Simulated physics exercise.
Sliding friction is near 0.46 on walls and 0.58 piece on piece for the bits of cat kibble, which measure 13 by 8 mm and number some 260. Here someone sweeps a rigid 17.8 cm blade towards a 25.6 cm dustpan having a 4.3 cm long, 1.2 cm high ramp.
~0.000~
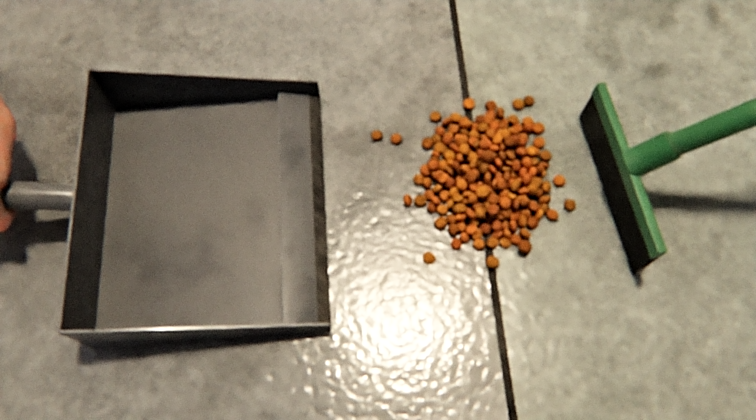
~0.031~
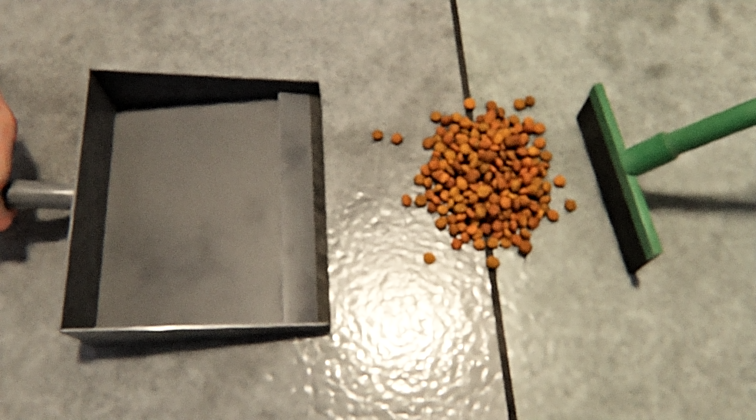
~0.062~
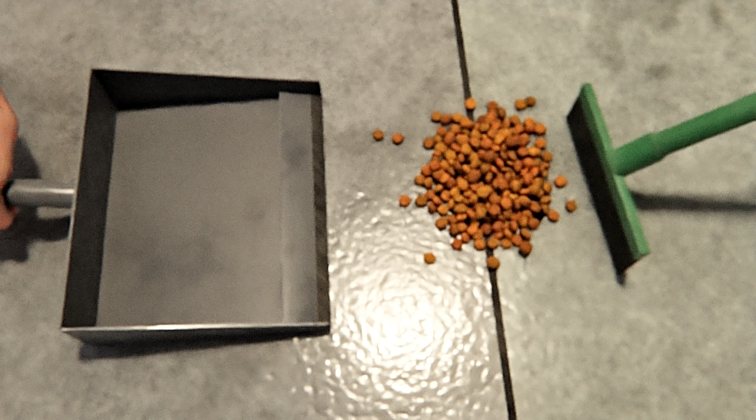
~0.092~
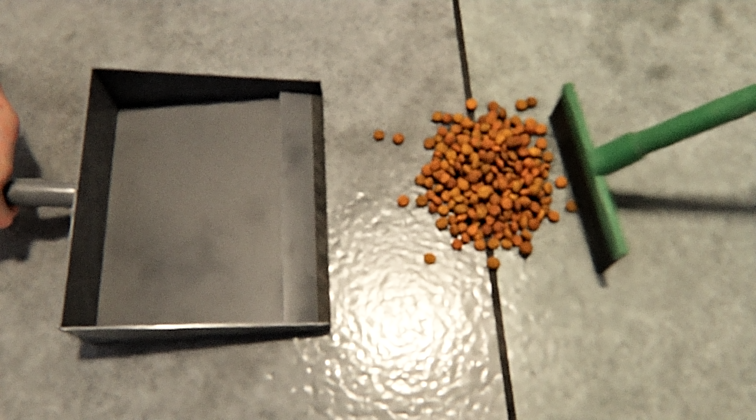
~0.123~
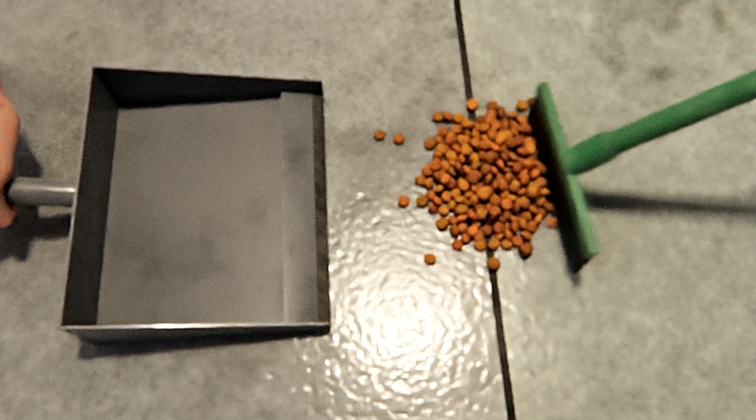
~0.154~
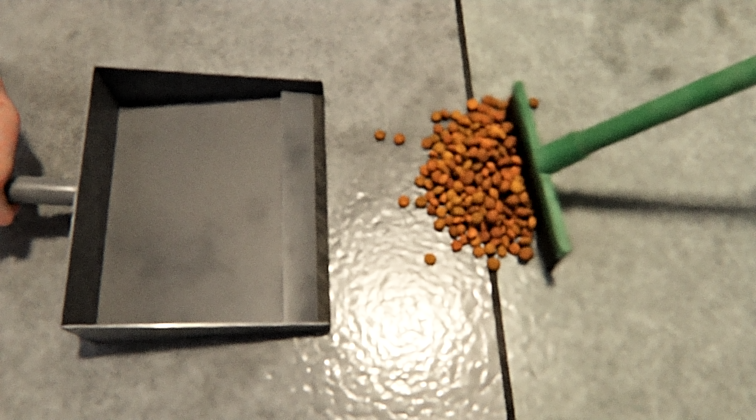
A hand holds a gray dustpan while a green blade moves left, pushing brown pellets together.
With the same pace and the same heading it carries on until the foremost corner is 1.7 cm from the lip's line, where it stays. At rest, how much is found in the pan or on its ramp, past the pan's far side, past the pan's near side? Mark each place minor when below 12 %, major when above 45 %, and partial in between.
Pan - major; far side - minor; near side - minor.
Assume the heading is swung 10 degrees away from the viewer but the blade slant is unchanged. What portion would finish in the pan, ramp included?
Result: Close to 40 %, ramp counted.
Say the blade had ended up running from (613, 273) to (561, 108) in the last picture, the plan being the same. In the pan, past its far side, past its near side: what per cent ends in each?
Pan 35 % / far 0 % / near 5 %.
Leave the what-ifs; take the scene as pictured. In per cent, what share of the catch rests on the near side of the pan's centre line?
30 per cent.
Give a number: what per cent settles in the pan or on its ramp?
I'd say close to 50 per cent.
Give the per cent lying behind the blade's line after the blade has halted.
Around 10 per cent.
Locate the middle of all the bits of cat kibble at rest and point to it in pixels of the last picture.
Est. centre at rest: (320, 181) px.
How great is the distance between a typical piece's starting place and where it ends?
Median shift: Approx. 18 cm.
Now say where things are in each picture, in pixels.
The first frame shows blade from (657, 253) to (598, 92), moved 0.0 cm, 0 of the pieces shifted so far; middle of the pieces at (486, 175); pan at (195, 212).
The second frame shows blade from (653, 253) to (595, 93), moved 0.4 cm, 0 of the pieces shifted so far; middle of the pieces at (486, 176).
The third frame shows blade from (640, 253) to (585, 93), moved 1.6 cm, 2 of the pieces shifted so far; middle of the pieces at (487, 176).
The fourth frame shows blade from (619, 253) to (566, 92), moved 3.5 cm, 2 of the pieces shifted so far; middle of the pieces at (487, 176).
The fifth frame shows blade from (591, 253) to (542, 92), moved 6.0 cm, 39 of the pieces shifted so far; middle of the pieces at (487, 177).
The sixth frame shows blade from (563, 252) to (517, 91), moved 8.5 cm, 221 of the pieces shifted so far; middle of the pieces at (477, 168); pan at (198, 209). The blade's pace is about 0.82 m/s, heading 7 degrees away from the viewer's side.
After 0.27 s, middle of the blade 11 cm from the lip; 0 % over the lip, far side 0 %, near side 0 %.
Then, at 0.36 s, middle of the blade 4 cm from the lip; 15 % over the lip, far side 5 %, near side 0 %.
Then, at 0.57 s, middle of the blade 3 cm from the lip; 50 % over the lip, far side 5 %, near side 0 %.
By 1.1 s all is still; pan 50 %, far side 5 %, near side 0 %, in front of the lip or behind the blade 45 %.
